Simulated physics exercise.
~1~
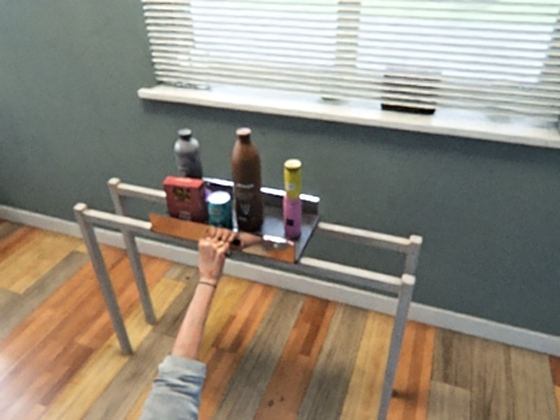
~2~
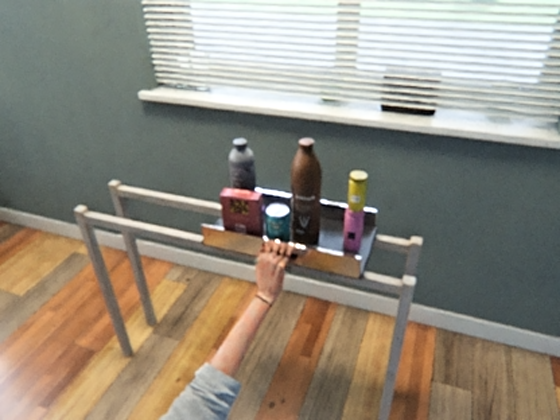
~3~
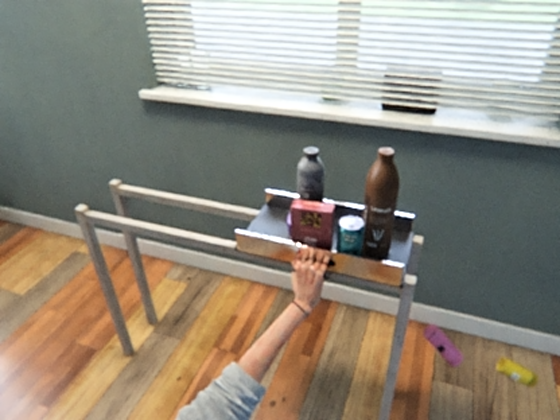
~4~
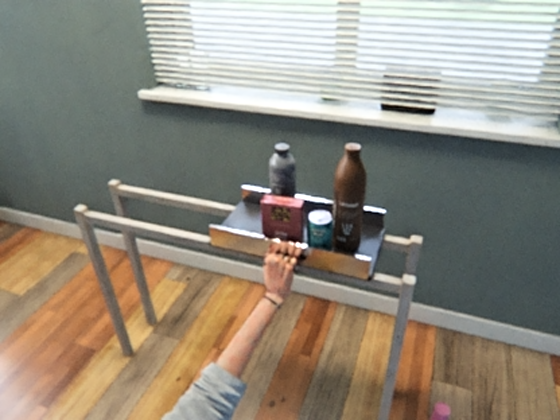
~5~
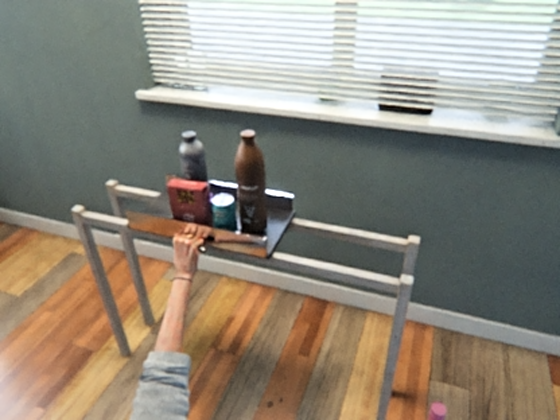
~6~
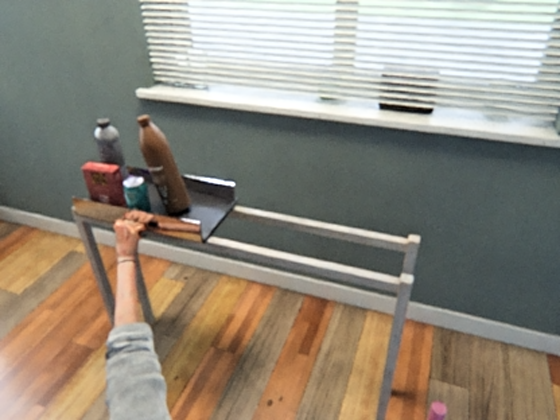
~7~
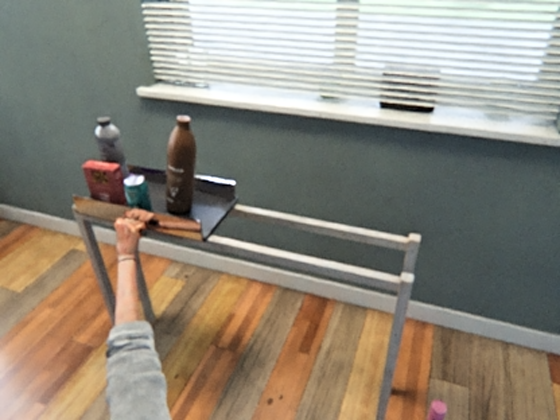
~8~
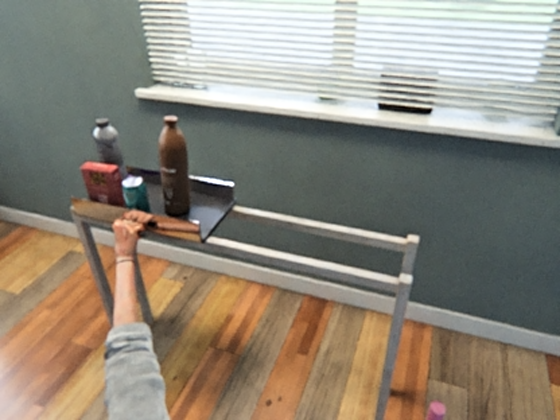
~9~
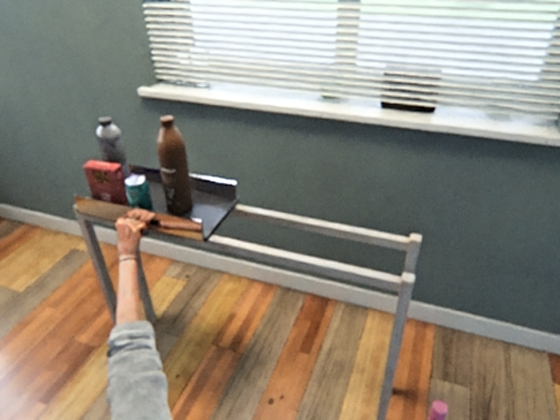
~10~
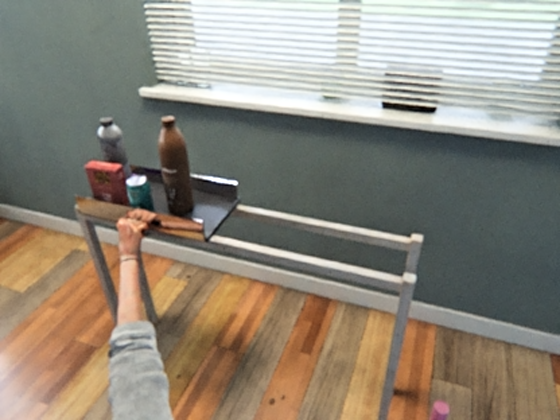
Hand sliding a tray right along rails as yellow and pink containers fall off, then left, the brown bottle tilting before settling.
